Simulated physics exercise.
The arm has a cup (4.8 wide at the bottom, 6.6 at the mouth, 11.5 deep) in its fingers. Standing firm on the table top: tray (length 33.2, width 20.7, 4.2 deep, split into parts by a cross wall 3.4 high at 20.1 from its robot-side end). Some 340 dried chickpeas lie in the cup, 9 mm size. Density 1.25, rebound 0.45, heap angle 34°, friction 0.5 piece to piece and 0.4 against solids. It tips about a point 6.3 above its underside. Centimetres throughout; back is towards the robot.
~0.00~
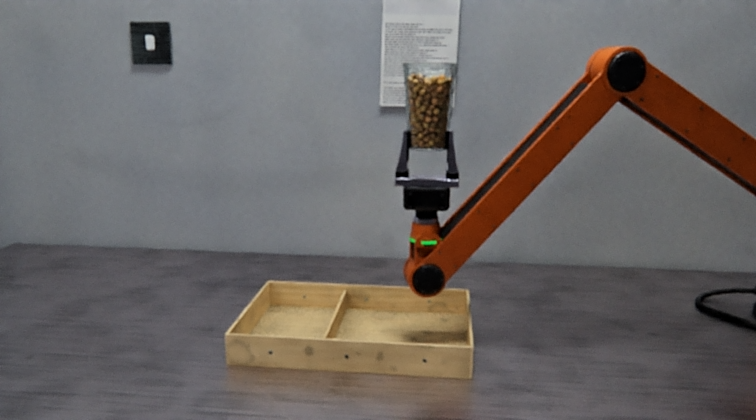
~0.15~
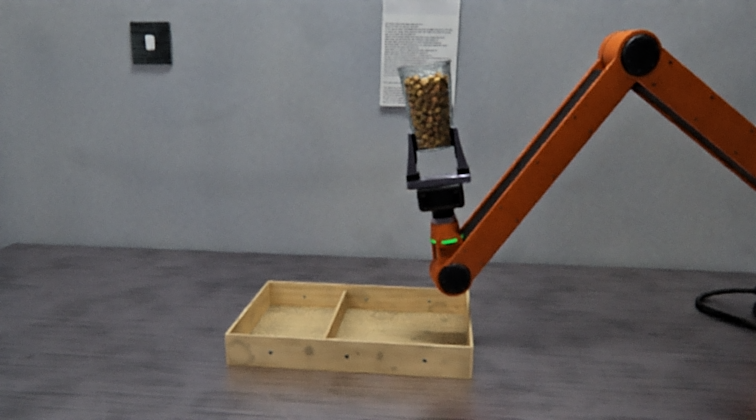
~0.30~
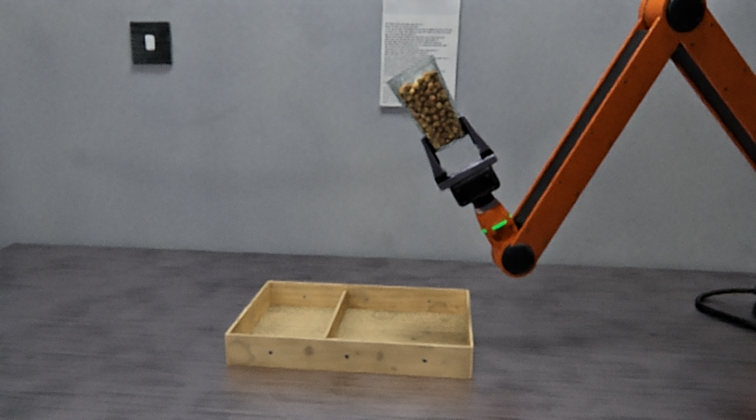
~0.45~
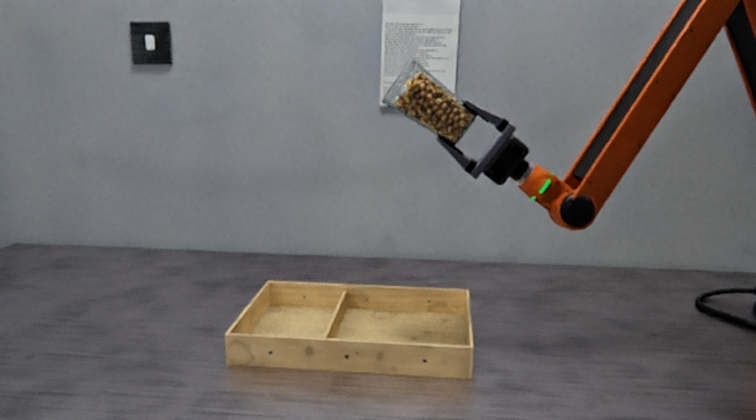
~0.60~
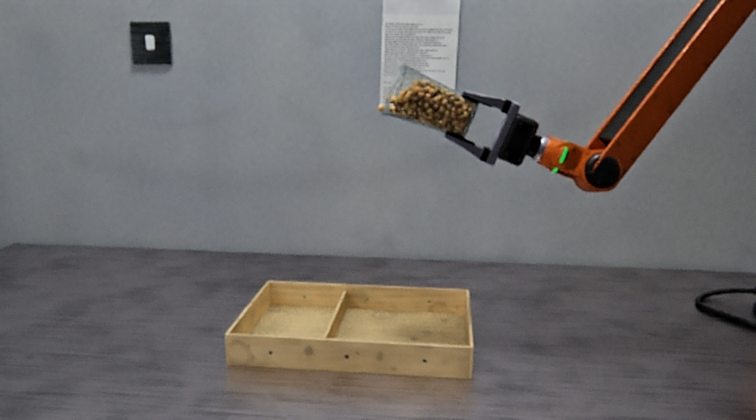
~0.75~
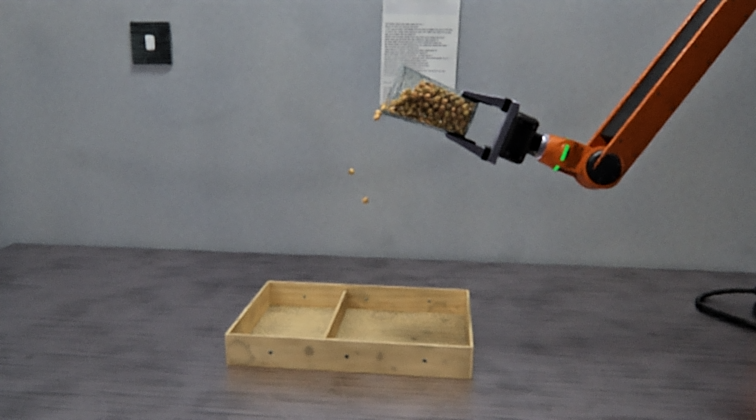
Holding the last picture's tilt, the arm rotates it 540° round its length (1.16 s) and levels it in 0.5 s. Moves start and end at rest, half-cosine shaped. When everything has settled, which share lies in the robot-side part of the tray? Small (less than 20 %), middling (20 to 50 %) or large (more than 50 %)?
In the robot-side part of the tray the share is small, less than 20 %.
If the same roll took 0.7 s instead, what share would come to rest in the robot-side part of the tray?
Then about 5 per cent.
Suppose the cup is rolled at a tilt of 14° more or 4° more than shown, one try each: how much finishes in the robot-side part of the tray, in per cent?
About 35 and 10 per cent.
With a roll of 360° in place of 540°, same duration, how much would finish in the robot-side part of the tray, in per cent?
Then about 10 per cent.
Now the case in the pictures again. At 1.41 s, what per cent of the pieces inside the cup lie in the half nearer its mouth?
Some 45 per cent.
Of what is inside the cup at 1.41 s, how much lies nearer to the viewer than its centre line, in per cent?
Roughly 55 per cent.
After 1.41 s, tipped 70°, highest piece 39 above the table; 315 in the cup, 6 in the robot-side part, 2 in the far-side part, 12 in flight or on a rim.
After 2.08 s, tipped 52°, highest piece 38 above the table; 295 in the cup, 31 in the robot-side part, 5 in the far-side part, 4 in flight or on a rim.
After 2.61 s, upright, highest piece 41 above the table; 294 in the cup, 36 in the robot-side part, 5 in the far-side part.
After 3.31 s, upright, highest piece 40 above the table; 294 in the cup, 36 in the robot-side part, 5 in the far-side part.
In the end, 294 in the cup, 36 in the robot-side part, 5 in the far-side part. That is 11 % in the robot-side part of the tray.
